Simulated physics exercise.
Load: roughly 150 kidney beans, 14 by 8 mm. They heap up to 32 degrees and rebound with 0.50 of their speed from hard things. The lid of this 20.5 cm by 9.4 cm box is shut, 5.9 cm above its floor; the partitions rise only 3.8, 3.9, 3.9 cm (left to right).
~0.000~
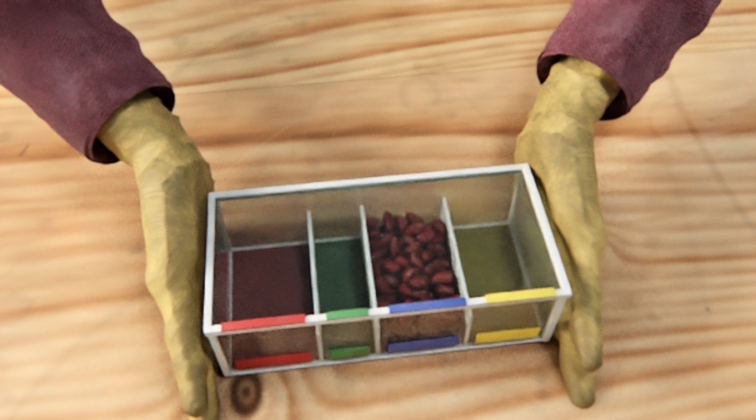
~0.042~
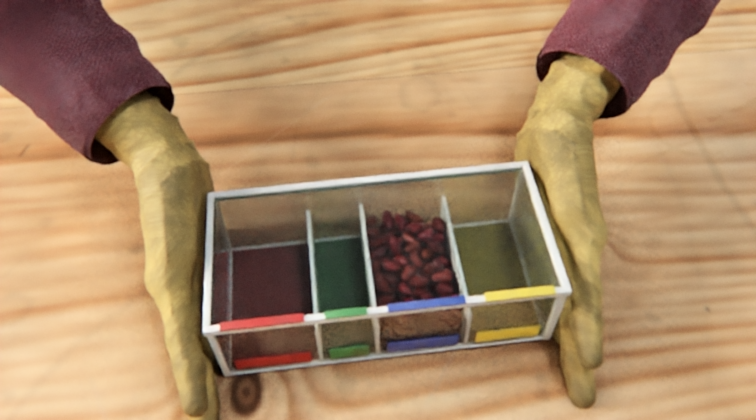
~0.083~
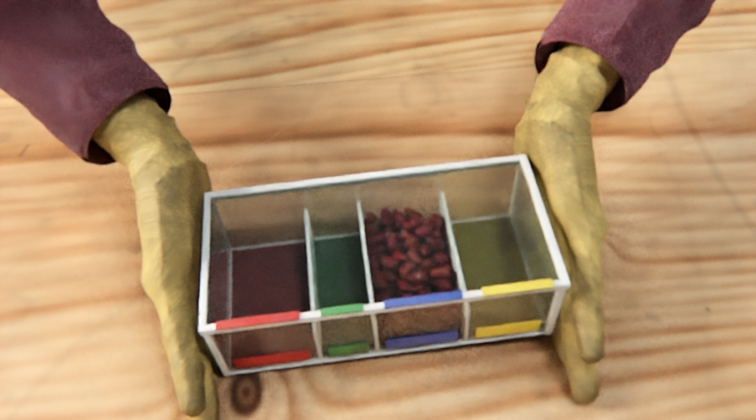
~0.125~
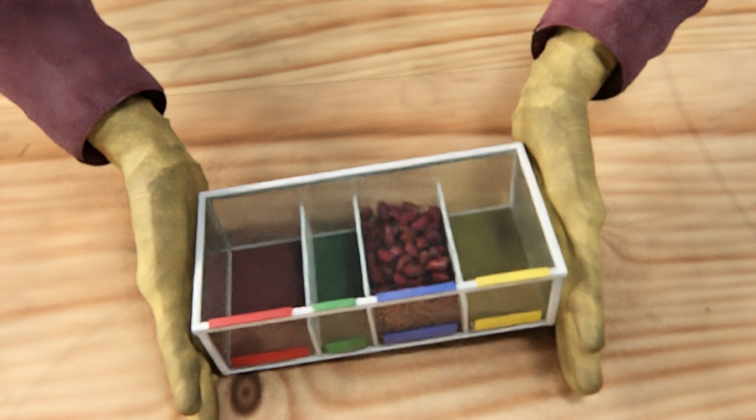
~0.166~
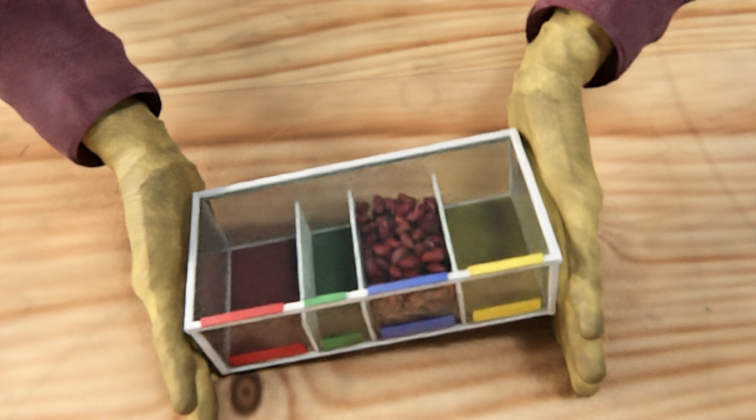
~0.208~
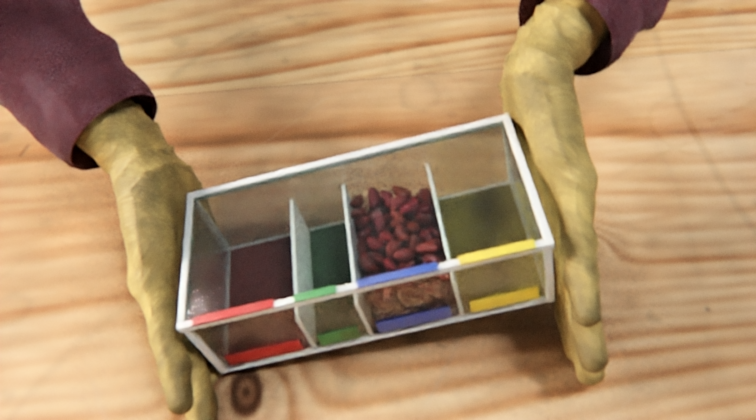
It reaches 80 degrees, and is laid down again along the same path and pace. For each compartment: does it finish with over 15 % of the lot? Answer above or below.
Red above, blue above, green below, yellow below.
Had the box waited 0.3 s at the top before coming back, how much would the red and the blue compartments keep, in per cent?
Red 30, blue 65.
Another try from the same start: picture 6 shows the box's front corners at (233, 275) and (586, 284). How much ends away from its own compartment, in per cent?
Then about 30 per cent.
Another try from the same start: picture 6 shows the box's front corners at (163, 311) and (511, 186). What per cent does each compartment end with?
Red 35, blue 60, green 10, yellow 0.
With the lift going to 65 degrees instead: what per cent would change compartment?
About 10 per cent.
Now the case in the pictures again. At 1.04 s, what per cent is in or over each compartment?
Red 5; blue 90; green 5; yellow 0.
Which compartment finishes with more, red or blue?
It is the blue one.
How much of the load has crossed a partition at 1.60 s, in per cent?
Some 35 per cent.
Then, at 1.04 s, tilt 80 degrees; red 5 %, blue 90 %, green 5 %.
After 1.60 s, tilt 35 degrees; red 30 %, blue 65 %.
After 2.21 s, tilt 0 degrees; red 30 %, blue 65 %.
By 2.7 s all is still; red 30 %, blue 65 %, green 0 %, yellow 0 %.
